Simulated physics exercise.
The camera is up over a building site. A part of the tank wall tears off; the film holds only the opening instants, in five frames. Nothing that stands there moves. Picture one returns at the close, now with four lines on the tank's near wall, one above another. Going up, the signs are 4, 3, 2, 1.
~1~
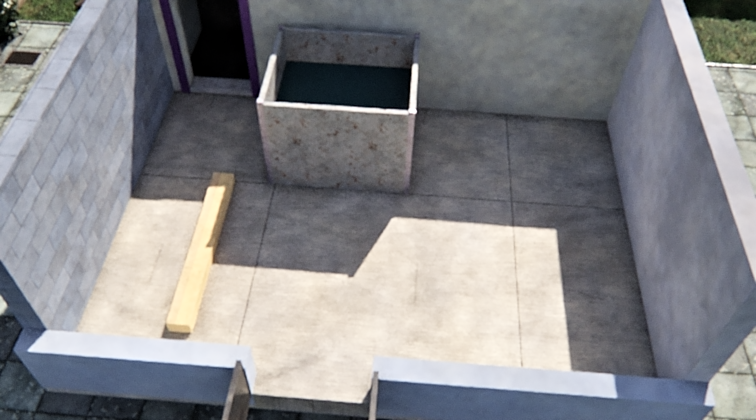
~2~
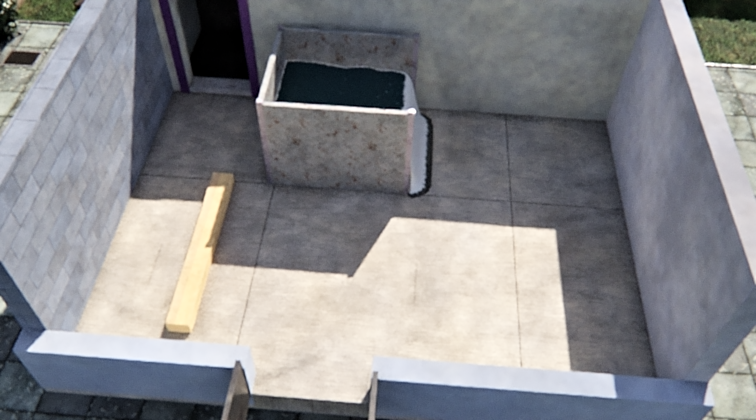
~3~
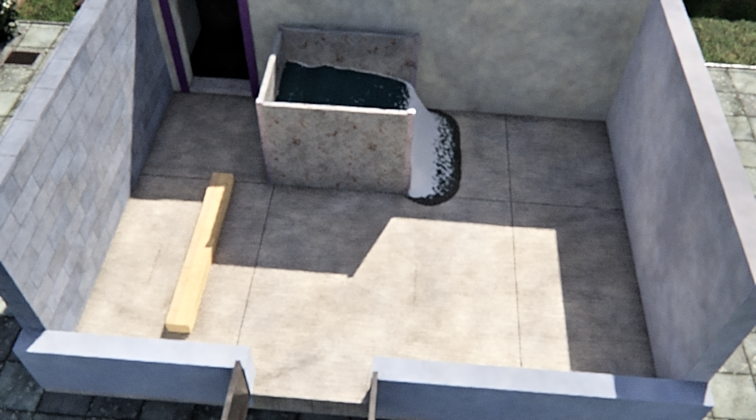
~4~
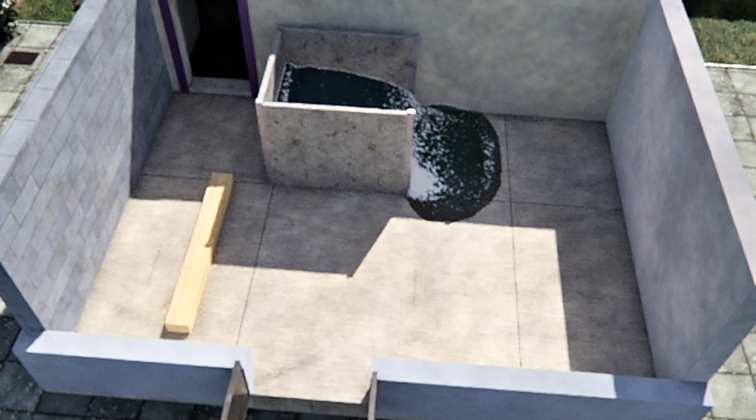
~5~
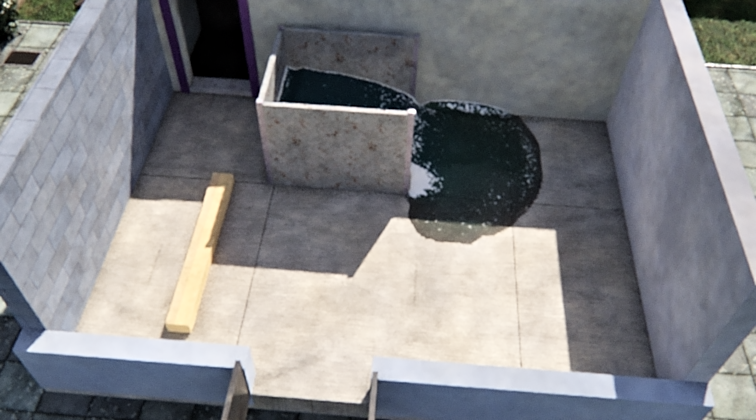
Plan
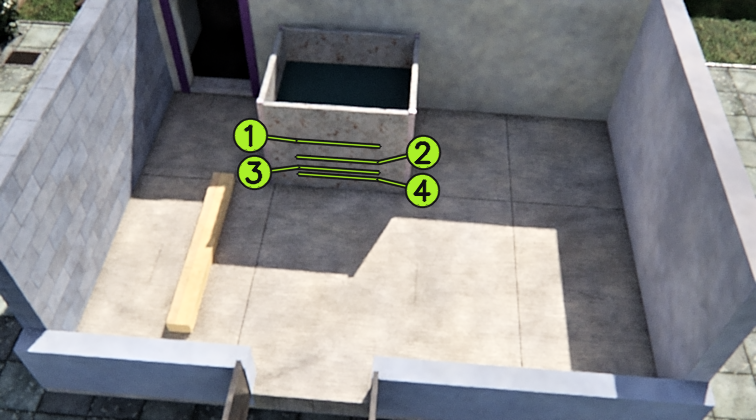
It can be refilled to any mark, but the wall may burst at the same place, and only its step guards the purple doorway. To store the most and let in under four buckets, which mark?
Level 1.
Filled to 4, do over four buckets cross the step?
No, that is safe.
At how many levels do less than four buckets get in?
All of them.
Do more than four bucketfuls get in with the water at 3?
No, not at all.
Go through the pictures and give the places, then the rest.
Water in the tank at rest, its middle at (344, 97); foot of the purple doorway at (222, 94); open gate at (311, 348), in the first picture.
In the second picture, 2 % of the ground under water, visible out to (417, 190).
In the third picture, 4 % of the ground under water, visible out to (441, 196).
In the fourth picture, 8 % of the ground under water, visible out to (483, 200).
In the fifth picture, 14 % of the ground under water, visible out to (535, 183).
In lime, 1 at (337, 143); 2 at (337, 159); 3 at (338, 170); 4 at (338, 176); from the bottom up 4, 3, 2, 1.
With 1, a splash gets over, under a bucket.
With 2, nothing gets over.
With 3, nothing gets over.
With 4, nothing gets over.
